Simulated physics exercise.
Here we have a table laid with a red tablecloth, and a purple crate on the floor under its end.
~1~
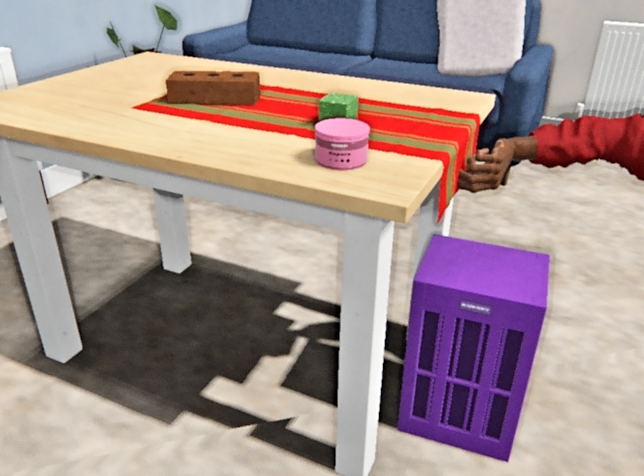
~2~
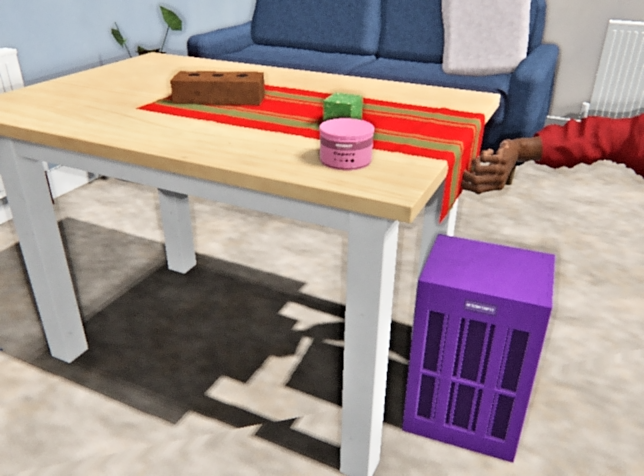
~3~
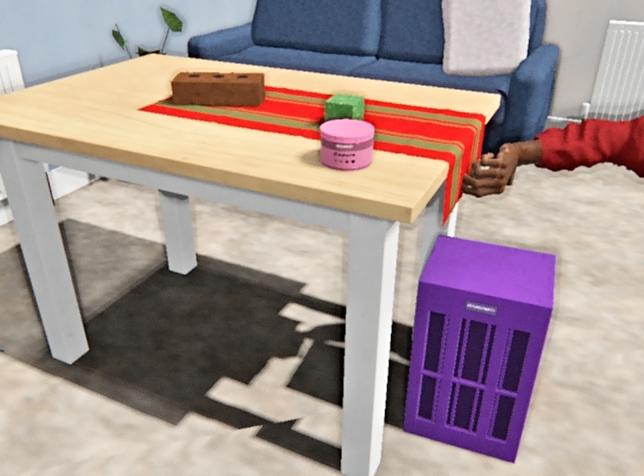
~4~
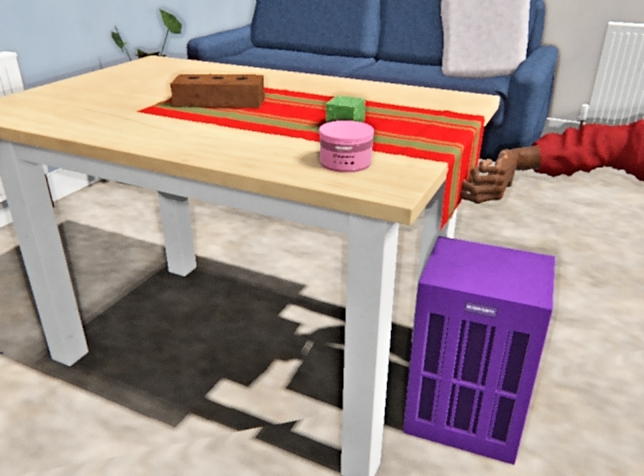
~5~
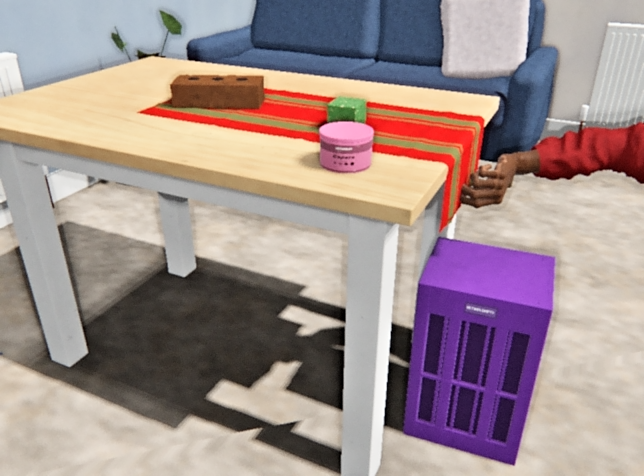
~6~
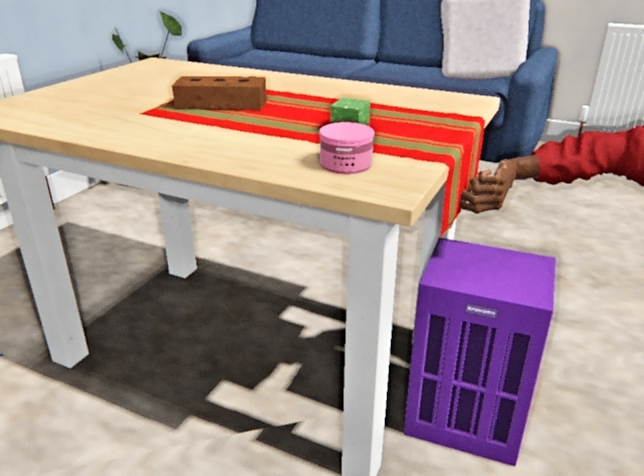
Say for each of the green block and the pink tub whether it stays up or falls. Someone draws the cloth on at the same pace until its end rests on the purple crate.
Green block: Stays up; pink tub: Stays up.
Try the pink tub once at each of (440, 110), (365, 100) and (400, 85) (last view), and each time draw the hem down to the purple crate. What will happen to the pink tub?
First place: Is carried off; second place: Remains up there; third place: Stays on.
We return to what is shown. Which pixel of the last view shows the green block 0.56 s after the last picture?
At that time it is around pixel (384, 121).
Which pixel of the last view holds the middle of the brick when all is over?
It ends up near (270, 99) in the last view.
Then, 0.18 s later than the last view, hem going down; block moved a little; tub as before.
Then, 0.56 s later than the last view, hem going down; block carried along near (384, 121); tub as before.
Then, 0.86 s later than the last view, hem on the crate; block carried along near (409, 124); tub as before.
Finally, hem on the crate; block carried along near (409, 124); tub as before. The green block keeps clear of the edge and the pink tub stays on the table.
